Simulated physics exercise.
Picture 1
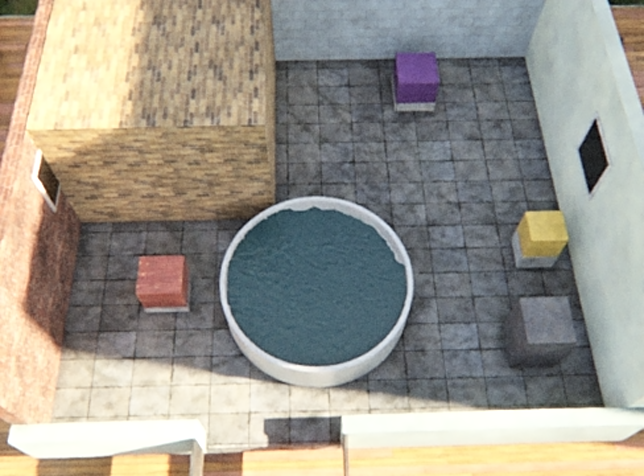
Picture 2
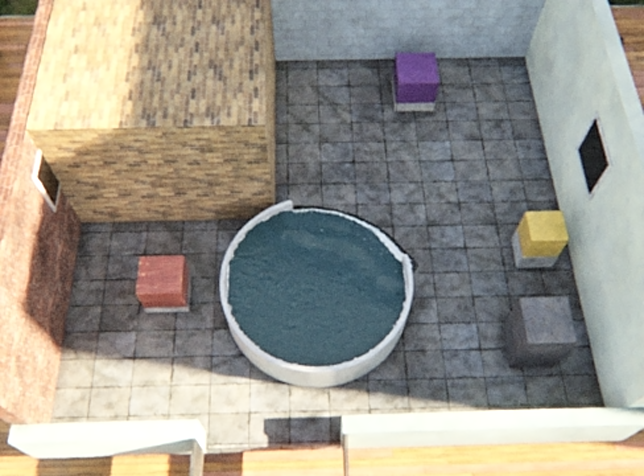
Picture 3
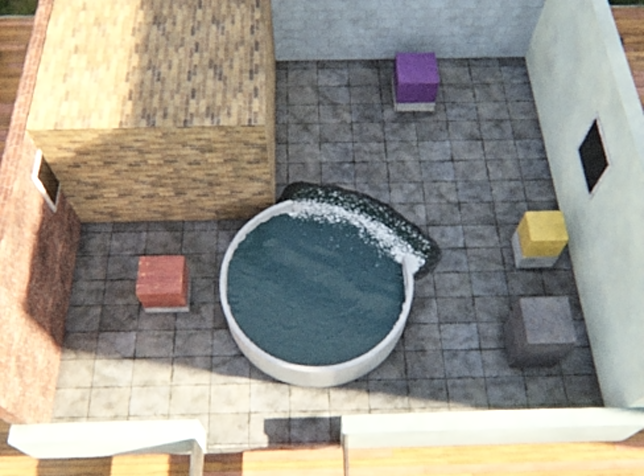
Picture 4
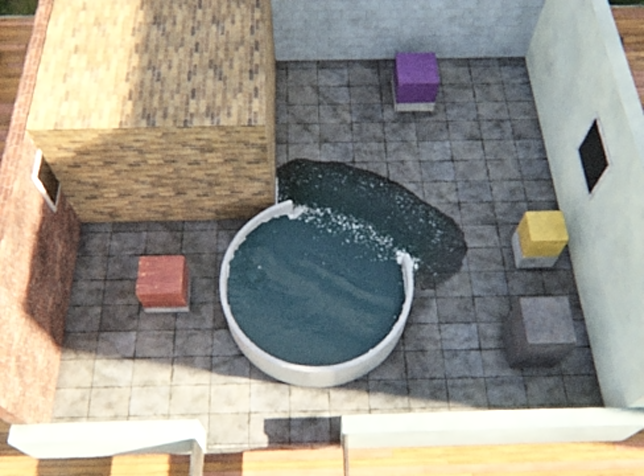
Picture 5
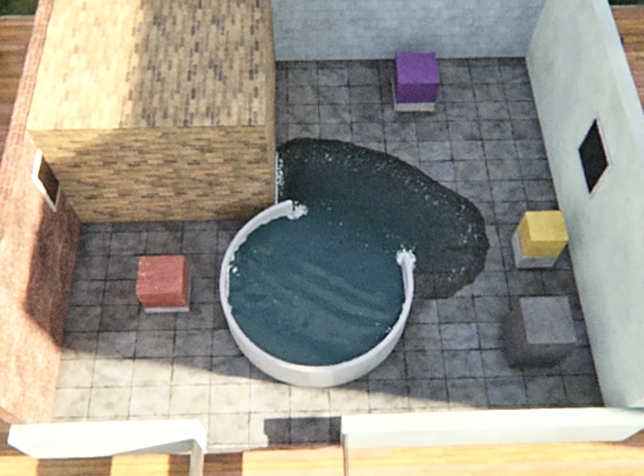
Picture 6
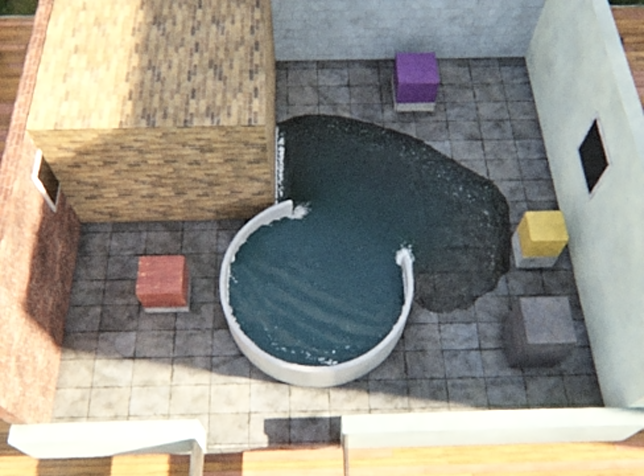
A round pool full of water in a walled yard broke open on its far side, and the water poured through the gap and spread across the paving in a widening dark sheet.
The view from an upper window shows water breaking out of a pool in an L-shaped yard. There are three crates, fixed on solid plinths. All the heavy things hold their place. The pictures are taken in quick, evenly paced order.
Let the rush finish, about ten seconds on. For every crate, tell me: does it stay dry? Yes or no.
Here is how it goes: The yellow crate, yes, it stays dry; the red crate, yes, it stays dry; the purple crate, no, it gets wet.
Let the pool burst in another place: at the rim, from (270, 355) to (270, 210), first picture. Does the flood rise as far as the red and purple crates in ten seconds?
First, the red crate is flooded; second, the purple crate is not reached.
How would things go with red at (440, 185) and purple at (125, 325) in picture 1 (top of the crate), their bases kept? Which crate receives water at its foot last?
Going by the pictures, it's the crate marked purple.
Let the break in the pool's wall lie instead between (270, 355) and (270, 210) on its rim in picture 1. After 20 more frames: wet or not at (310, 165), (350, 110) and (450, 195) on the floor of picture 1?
Okay, the first is waterlogged, the next is left untouched, and the last is left untouched.
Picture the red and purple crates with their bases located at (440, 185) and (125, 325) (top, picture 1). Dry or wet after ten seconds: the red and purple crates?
Reading - red crate: Flooded, purple crate: Untouched.
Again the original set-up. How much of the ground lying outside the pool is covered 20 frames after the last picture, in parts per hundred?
I'd say close to 55 per cent.
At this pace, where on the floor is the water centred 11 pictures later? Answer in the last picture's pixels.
Around pixel (376, 204).
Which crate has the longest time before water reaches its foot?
The one in red.
A moment on, water covers 45 % of the floor; the yellow crate water round its plinth, the red crate not reached, the purple crate water round its plinth.
Next, water covers 50 % of the floor; the yellow crate water round its plinth, the red crate not reached, the purple crate water round its plinth.
Then, water covers 55 % of the floor; the yellow crate water round its plinth, the red crate not reached, the purple crate water round its plinth.
Later, water covers 65 % of the floor; the yellow crate water round its plinth, the red crate not reached, the purple crate water round its plinth.
In the end, water covers 85 % of the floor; the yellow crate stayed above the water, the red crate stayed above the water, the purple crate was topped.
